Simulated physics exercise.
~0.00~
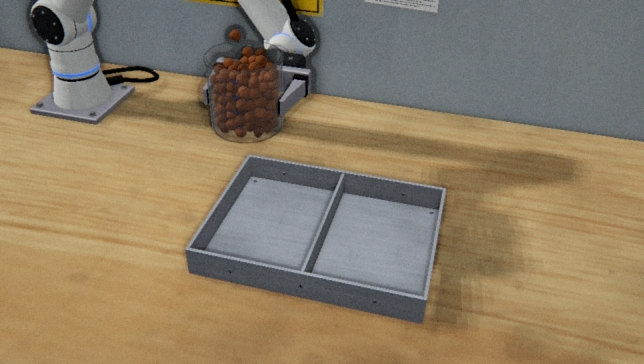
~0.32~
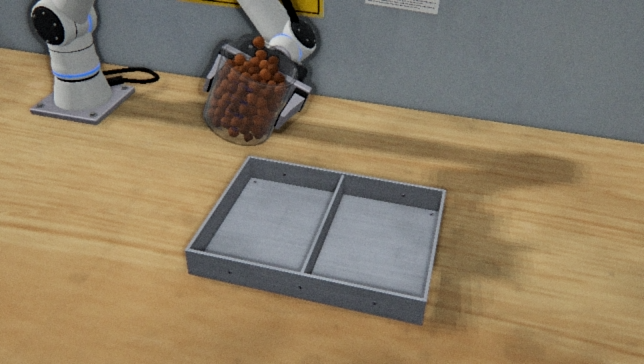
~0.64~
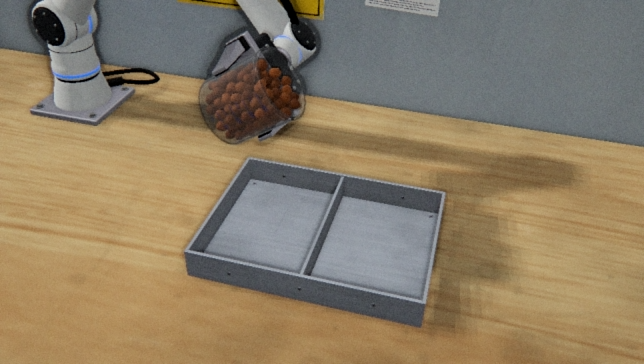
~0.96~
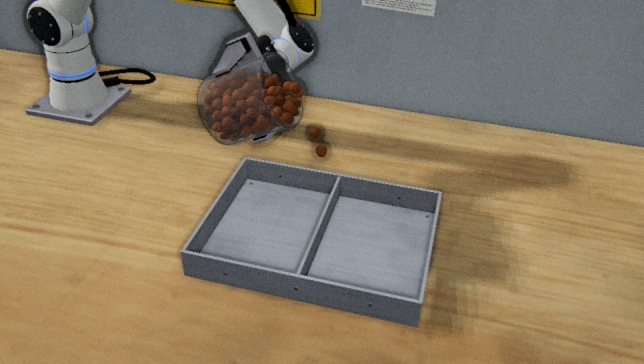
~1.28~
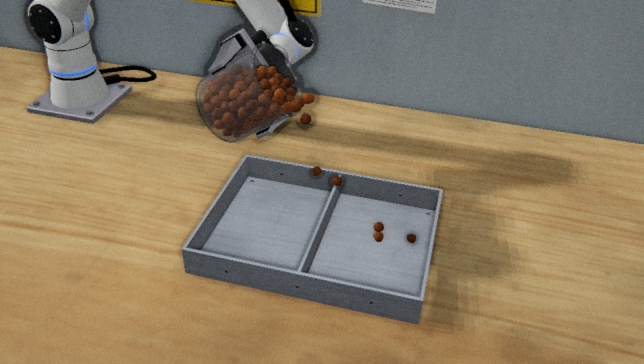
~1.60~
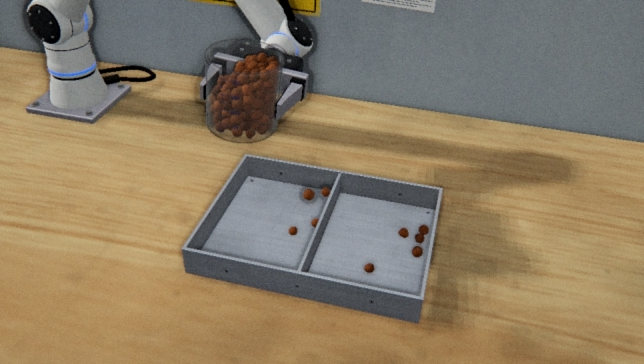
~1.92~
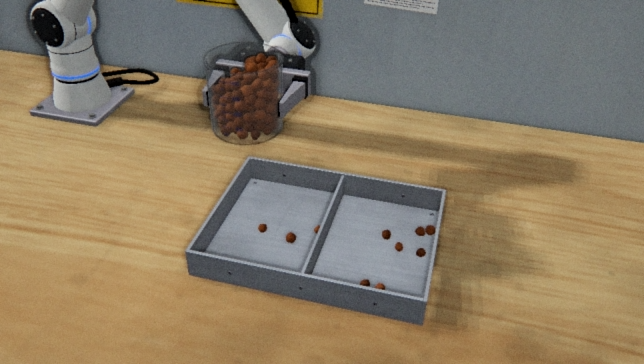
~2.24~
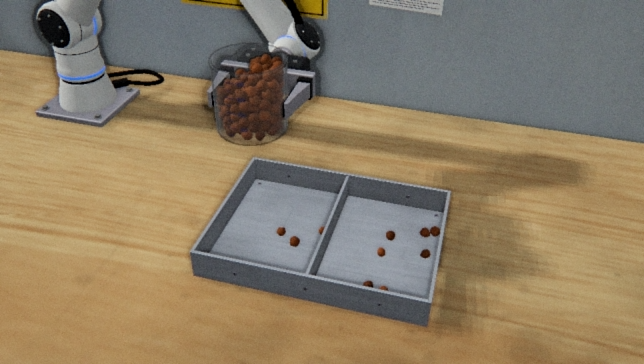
On a wooden table, a robot arm tips a cup, spilling few hazelnuts into a divided tray.
